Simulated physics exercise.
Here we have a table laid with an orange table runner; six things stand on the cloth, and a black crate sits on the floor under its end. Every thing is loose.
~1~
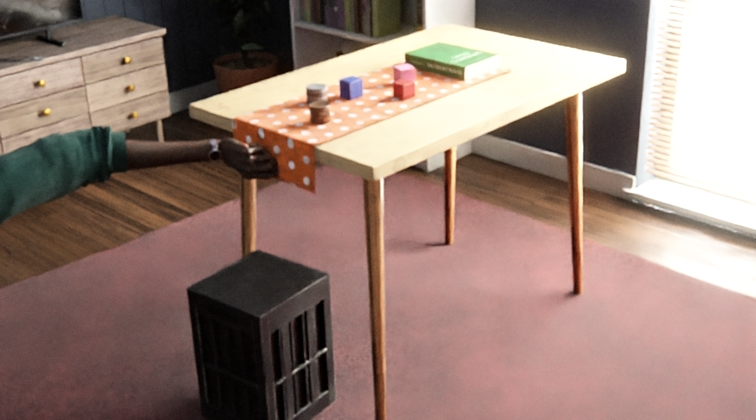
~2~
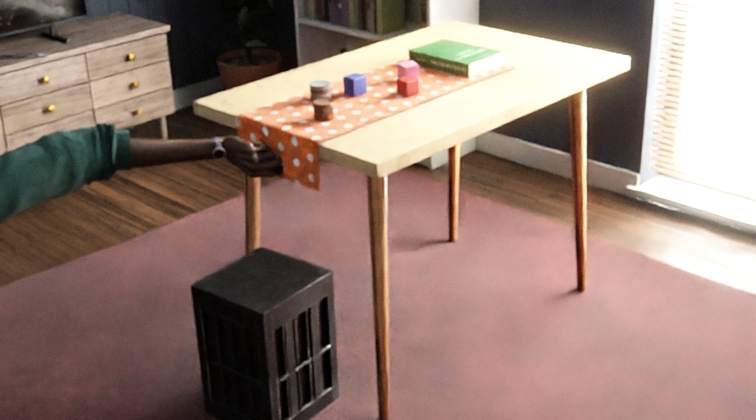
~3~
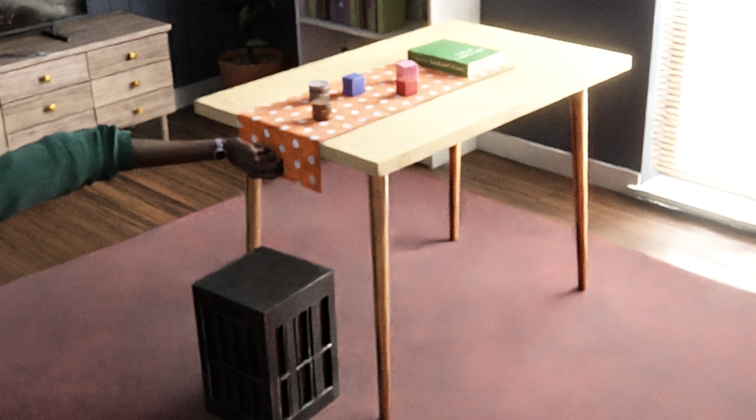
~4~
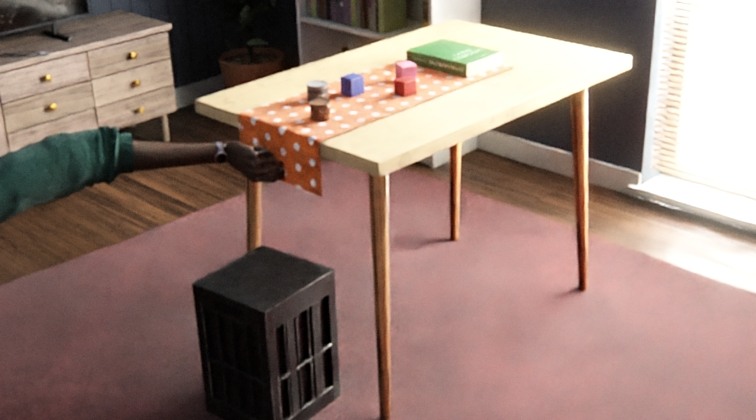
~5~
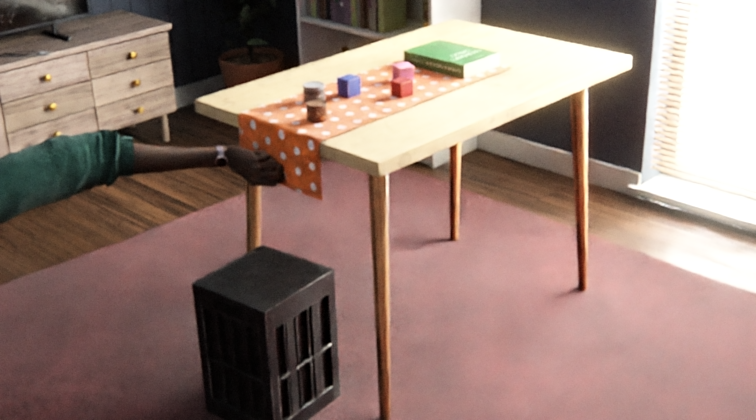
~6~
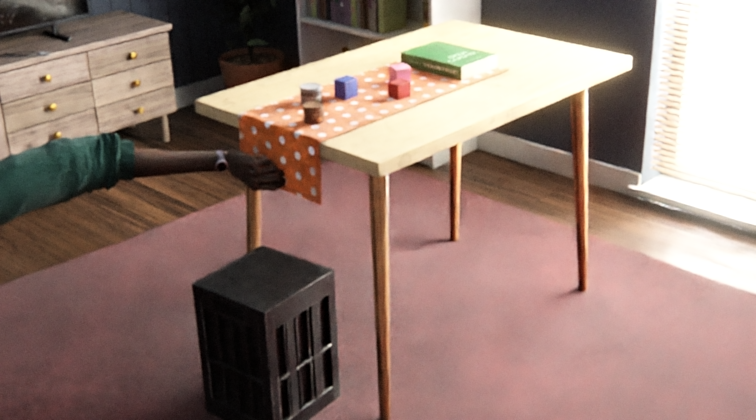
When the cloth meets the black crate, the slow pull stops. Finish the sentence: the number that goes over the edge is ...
The number that goes over the edge is two.
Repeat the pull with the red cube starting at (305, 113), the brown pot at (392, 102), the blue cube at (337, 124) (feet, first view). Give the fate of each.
Red cube gone, brown pot stays, blue cube gone.
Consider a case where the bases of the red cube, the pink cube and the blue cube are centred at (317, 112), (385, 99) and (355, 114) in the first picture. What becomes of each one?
Of these three, the red cube takes a tumble, the pink cube rides it out, the blue cube takes a tumble.
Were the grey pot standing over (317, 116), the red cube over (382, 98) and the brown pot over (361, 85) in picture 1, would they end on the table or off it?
The grey pot tumbles off; the red cube survives; the brown pot remains up.
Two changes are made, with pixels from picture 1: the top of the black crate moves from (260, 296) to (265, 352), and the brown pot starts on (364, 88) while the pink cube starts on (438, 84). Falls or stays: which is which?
Brown pot: Off. Pink cube: Still up.
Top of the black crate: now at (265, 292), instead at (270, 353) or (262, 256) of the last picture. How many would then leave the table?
That would be 4 and 1.
A little later, hem near (282, 216); all still up.
Next, hem near (284, 251); brown pot gone.
Later still, hem on the crate; brown pot and grey pot gone.
When it is over, hem on the crate; brown pot and grey pot gone. The count of fallen things is two.
